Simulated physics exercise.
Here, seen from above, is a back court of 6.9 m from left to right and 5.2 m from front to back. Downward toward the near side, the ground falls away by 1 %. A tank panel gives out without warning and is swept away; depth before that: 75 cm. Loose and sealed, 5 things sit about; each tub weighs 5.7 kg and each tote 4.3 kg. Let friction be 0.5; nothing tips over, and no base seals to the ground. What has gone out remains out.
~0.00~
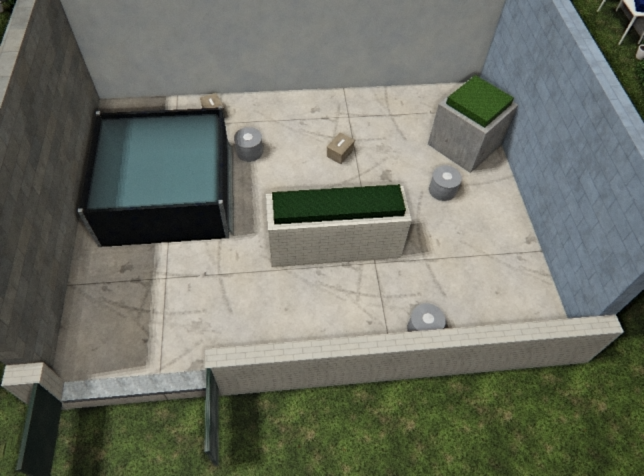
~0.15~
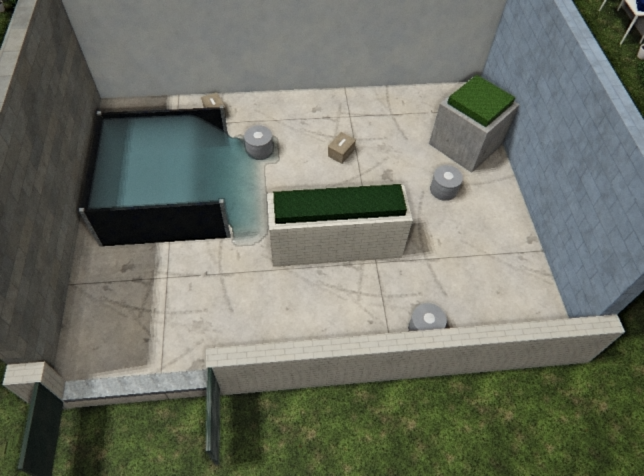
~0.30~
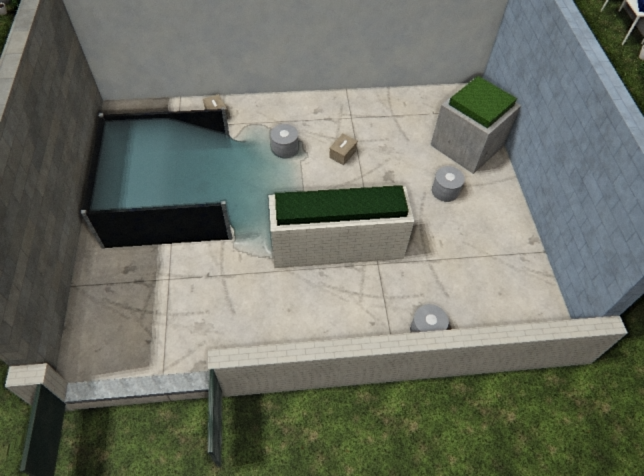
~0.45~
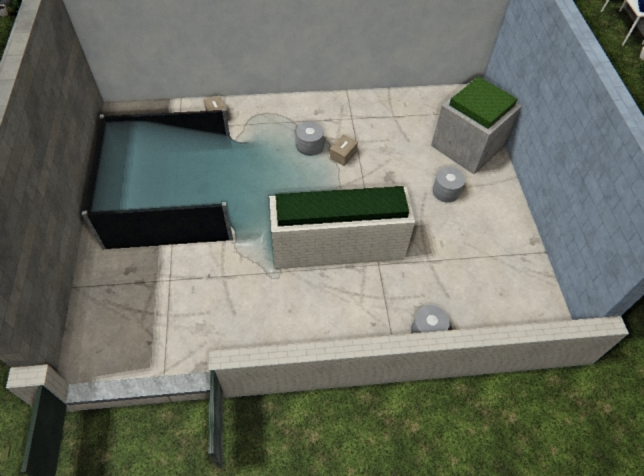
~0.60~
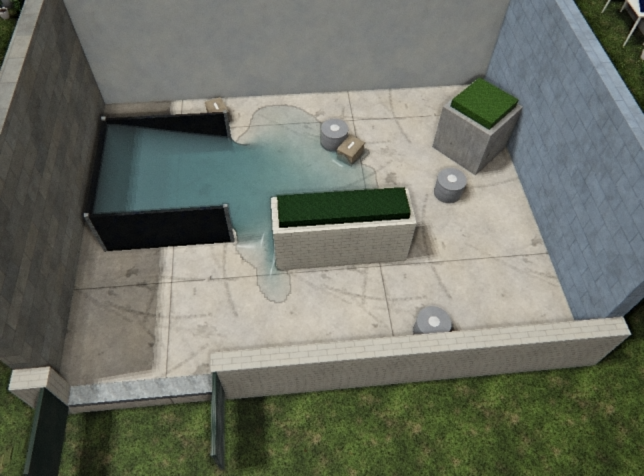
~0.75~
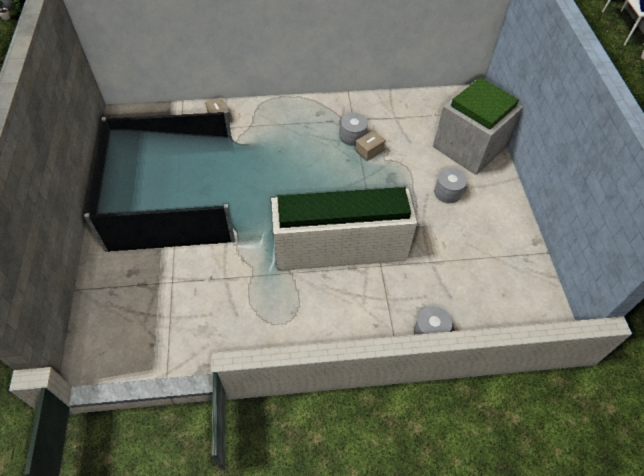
A big tank of water in a walled yard burst open on its right side, and the water spread across the paving around a planter, pushing a round gray tub rightward, then a small brown box.
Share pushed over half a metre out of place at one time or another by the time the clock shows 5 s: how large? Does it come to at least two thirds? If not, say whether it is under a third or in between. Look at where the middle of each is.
Yes, two thirds or more.
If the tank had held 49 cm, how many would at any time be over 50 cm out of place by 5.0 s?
In that case the number is 4.
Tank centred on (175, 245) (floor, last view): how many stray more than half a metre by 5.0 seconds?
In that case 3 of them.
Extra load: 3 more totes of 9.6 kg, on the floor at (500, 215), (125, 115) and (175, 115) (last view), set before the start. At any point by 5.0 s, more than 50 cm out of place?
Above, below, below.
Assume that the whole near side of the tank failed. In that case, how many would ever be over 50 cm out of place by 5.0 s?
In that case the number is 1.
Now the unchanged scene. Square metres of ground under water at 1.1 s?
That flooded area is roughly 15 m2.
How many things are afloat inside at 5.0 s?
Answer: 4.
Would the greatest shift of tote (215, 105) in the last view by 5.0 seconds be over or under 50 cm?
Short answer, undershooting.
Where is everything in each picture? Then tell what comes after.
In the first picture, a tub at (248, 137) rests on the ground; a tote at (341, 143) rests on the ground; water covers 3.3 m2; 0 of 5 have shifted.
In the second picture, a tub at (258, 135) rests on the ground, 15 cm from its start; a tote at (342, 143), on the bottom; 4.4 m2 under water; 1 of 5 have shifted.
In the third picture, a tub at (284, 134), on the bottom, 55 cm from its start; a tote at (344, 144) rests on the ground; 5.7 m2 under water; 1 of 5 have shifted.
In the fourth picture, a tub at (310, 131), on the bottom, 96 cm from its start; a tote at (344, 145) rests on the ground; water covers 7.2 m2; 1 of 5 have shifted.
In the fifth picture, a tub at (335, 128) rests on the ground, 137 cm from its start; a tote at (351, 146) rests on the ground, 10 cm from its start; water covers 8.7 m2; 2 of 5 have shifted.
In the sixth picture, a tub at (355, 122) rests on the ground, 172 cm from its start; a tote at (371, 140) rests on the ground, 44 cm from its start; water covers 10.6 m2; 2 of 5 have shifted.
After 1.1 s 2 of 5 are over 50 cm from their spots; 0 afloat.
After 2.2 s 3 of 5 are over 50 cm from their spots; 3 afloat.
After 3.5 s 4 of 5 are over 50 cm from their spots; 3 afloat.
After 5.0 s 4 of 5 are over 50 cm from their spots, and 4 have been at some point; 4 afloat.
